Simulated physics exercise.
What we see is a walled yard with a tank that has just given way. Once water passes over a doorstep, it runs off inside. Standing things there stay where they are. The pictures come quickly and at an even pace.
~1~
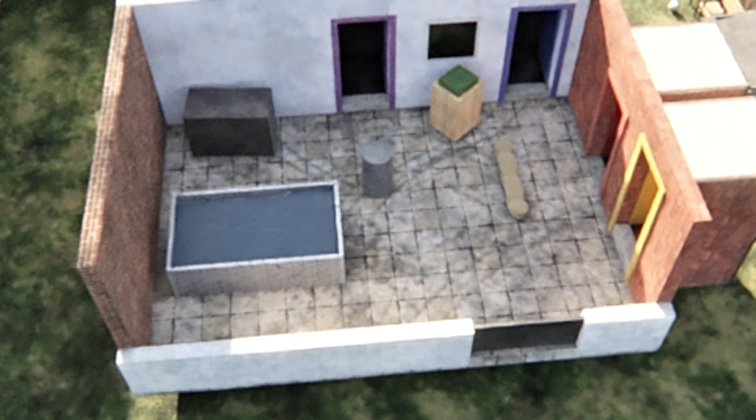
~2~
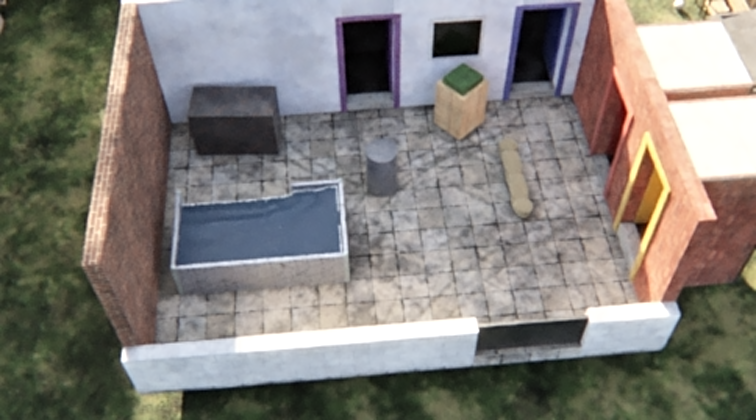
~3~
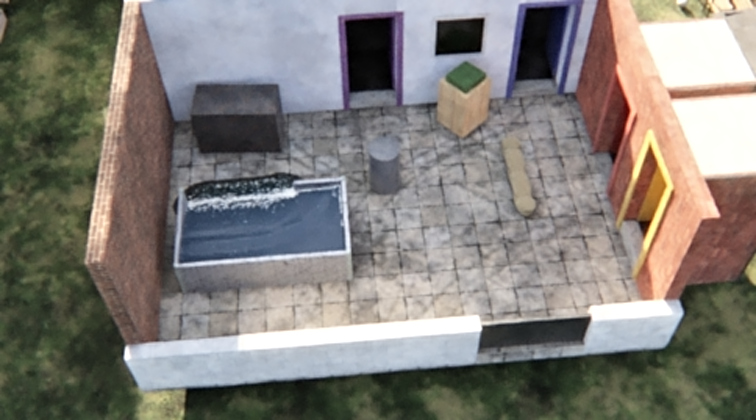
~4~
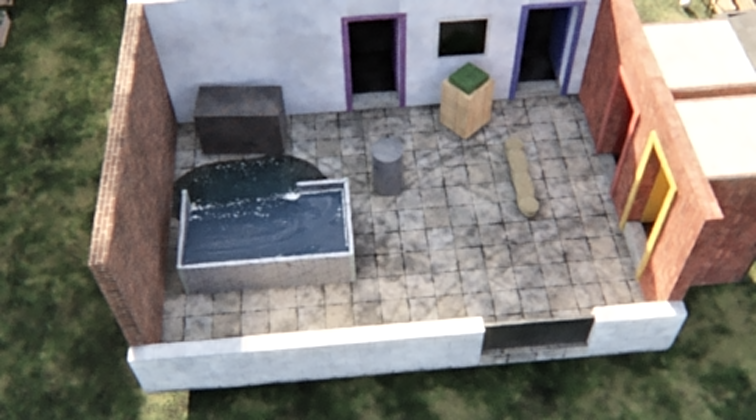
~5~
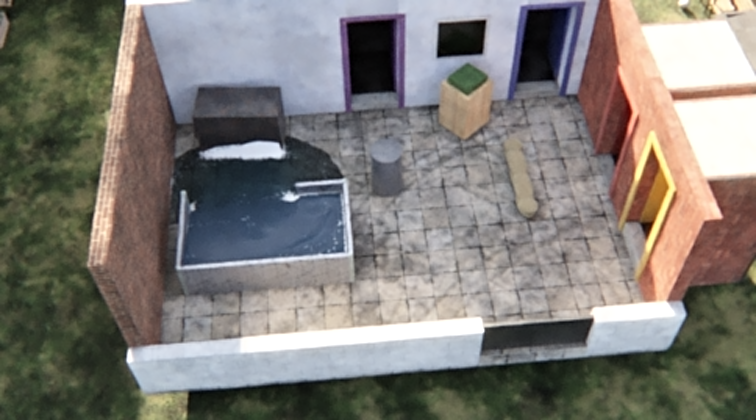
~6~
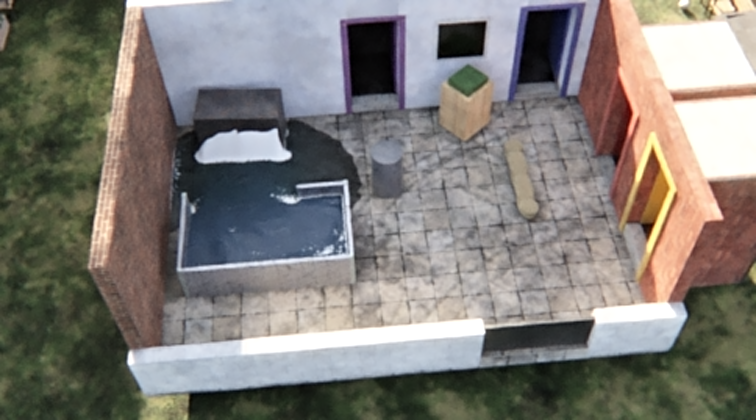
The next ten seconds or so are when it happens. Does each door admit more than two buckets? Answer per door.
The purple door: It does not; the yellow door: It does not; the blue door: It does not; the red door: It does not.
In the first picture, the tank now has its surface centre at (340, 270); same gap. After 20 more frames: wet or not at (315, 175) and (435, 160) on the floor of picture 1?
The first spot is inundated and the second is inundated.
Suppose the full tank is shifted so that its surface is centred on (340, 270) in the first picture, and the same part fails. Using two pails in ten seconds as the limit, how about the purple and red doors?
Purple door tops it, red door misses it.
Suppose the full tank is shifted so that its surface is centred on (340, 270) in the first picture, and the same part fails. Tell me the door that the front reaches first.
It's the purple door.
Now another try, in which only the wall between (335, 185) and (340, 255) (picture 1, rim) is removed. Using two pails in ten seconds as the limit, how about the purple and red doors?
The purple door door falls short and the red door door tops the limit.
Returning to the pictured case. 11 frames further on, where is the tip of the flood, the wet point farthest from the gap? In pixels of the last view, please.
I'd say near (451, 110).
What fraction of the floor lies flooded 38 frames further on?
Around 80 percent, give or take.
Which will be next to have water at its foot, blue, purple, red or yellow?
That would be the purple-painted one, ahead of the rest.
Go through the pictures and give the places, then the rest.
In the first picture, the water tank at (256, 227) is whole and still.
In the second picture, water pours out on the water tank's far side and has run to a hidden place.
In the third picture, the front is at a hidden place, out from the gap on the water tank's far side.
In the fourth picture, water pours out on the water tank's far side and has run to (174, 190).
In the fifth picture, the front is at (185, 157), out from the gap on the water tank's far side.
In the sixth picture, the front is at (298, 124), out from the gap on the water tank's far side.
A moment on, water covers 15 % of the floor; the purple door wet at the sill, nothing in, the yellow door not reached, the blue door not reached, the red door not reached.
Next, water covers 25 % of the floor; the purple door wet at the sill, nothing in, the yellow door not reached, the blue door not reached, the red door not reached.
Then, water covers 45 % of the floor; the purple door wet at the sill, nothing in, the yellow door not reached, the blue door wet at the sill, nothing in, the red door not reached.
Later, water covers 80 % of the floor; the purple door wet at the sill, nothing in, the yellow door not reached, the blue door wet at the sill, nothing in, the red door wet at the sill, nothing in.
In the end, water covers 95 % of the floor; the purple door wet at the sill, nothing in, the yellow door wet at the sill, nothing in, the blue door wet at the sill, nothing in, the red door wet at the sill, nothing in.
